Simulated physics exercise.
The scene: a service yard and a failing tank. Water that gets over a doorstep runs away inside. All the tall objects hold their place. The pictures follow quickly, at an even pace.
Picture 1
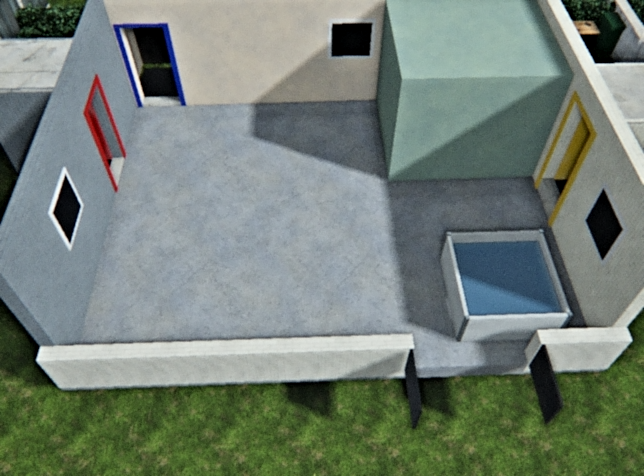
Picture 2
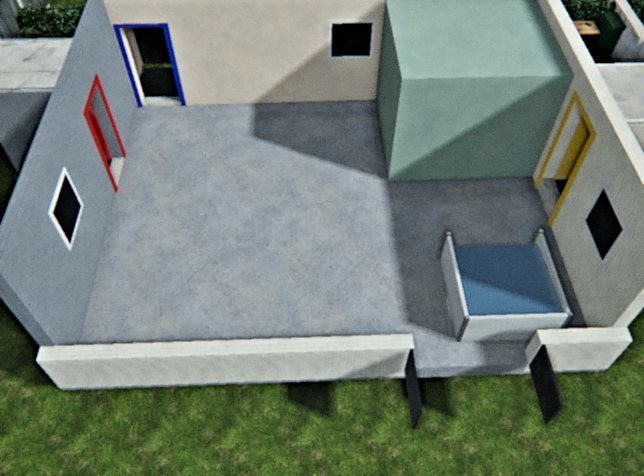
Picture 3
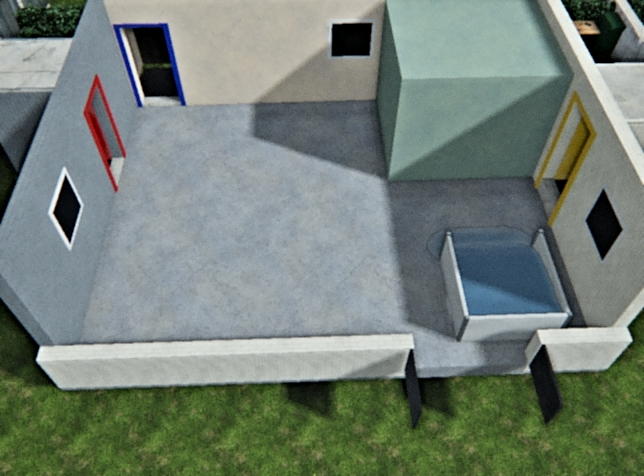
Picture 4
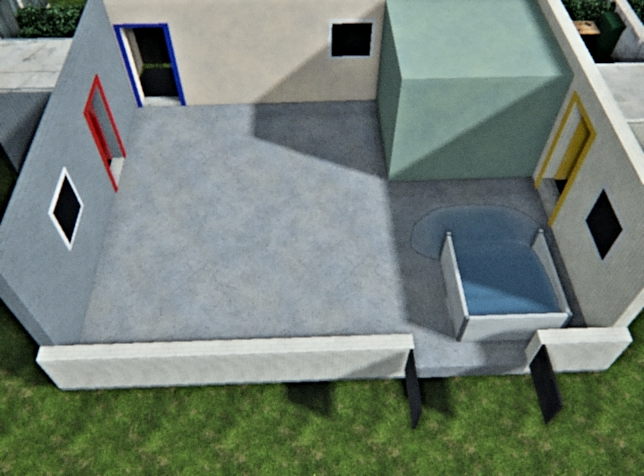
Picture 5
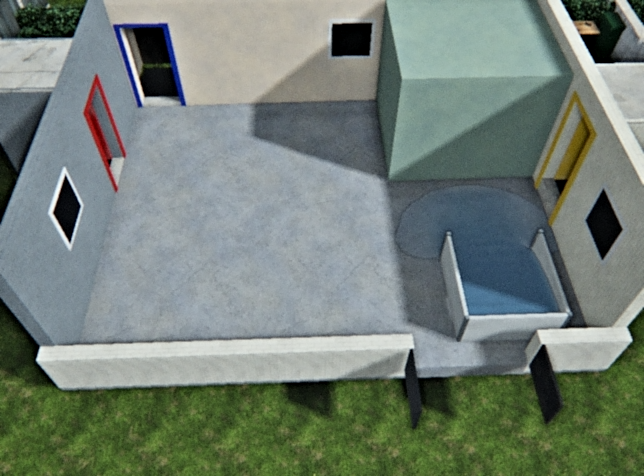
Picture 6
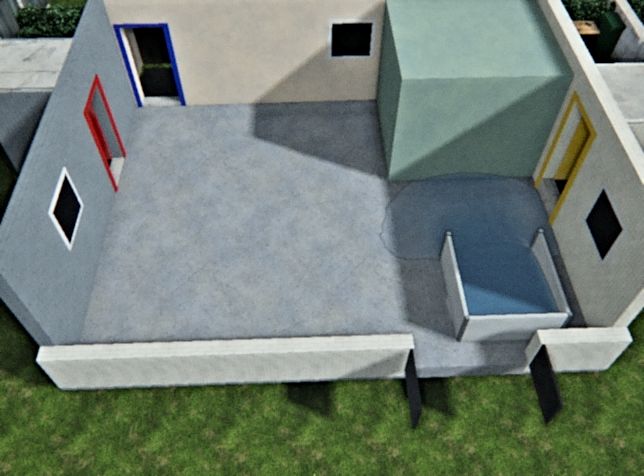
Water pours from the far side of a tank and spreads across the grey floor.
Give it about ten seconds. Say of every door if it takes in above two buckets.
One by one: The blue door stays under that; the yellow door stays under that; the red door takes more than that.
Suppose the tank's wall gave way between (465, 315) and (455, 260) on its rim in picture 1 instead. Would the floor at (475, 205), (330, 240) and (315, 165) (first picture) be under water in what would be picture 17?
In that order: Clear, awash, no water.
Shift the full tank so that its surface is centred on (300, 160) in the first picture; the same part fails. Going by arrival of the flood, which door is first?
The blue door.
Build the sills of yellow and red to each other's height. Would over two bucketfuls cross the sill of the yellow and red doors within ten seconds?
One by one: Yellow takes more; red stays under.
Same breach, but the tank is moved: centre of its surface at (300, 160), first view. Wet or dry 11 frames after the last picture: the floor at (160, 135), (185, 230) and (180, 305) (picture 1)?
One after the other: Awash, not flooded, clear.
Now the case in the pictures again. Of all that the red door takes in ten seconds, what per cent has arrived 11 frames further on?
Near 0 in a hundred.
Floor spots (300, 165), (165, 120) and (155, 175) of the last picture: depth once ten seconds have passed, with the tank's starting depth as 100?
In turn 2, 8 and 8 in a hundred.
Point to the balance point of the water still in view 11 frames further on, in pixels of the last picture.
At about (461, 221).
A moment on, water covers 15 % of the floor; the blue door not reached, the yellow door wet at the sill, nothing in, the red door not reached.
Next, water covers 20 % of the floor; the blue door not reached, the yellow door under two buckets in, the red door not reached.
Then, water covers 50 % of the floor; the blue door not reached, the yellow door under two buckets in, the red door not reached.
Later, water covers 80 % of the floor; the blue door wet at the sill, nothing in, the yellow door under two buckets in, the red door over two buckets in.
In the end, water covers 70 % of the floor; the blue door wet at the sill, nothing in, the yellow door under two buckets in, the red door over two buckets in.
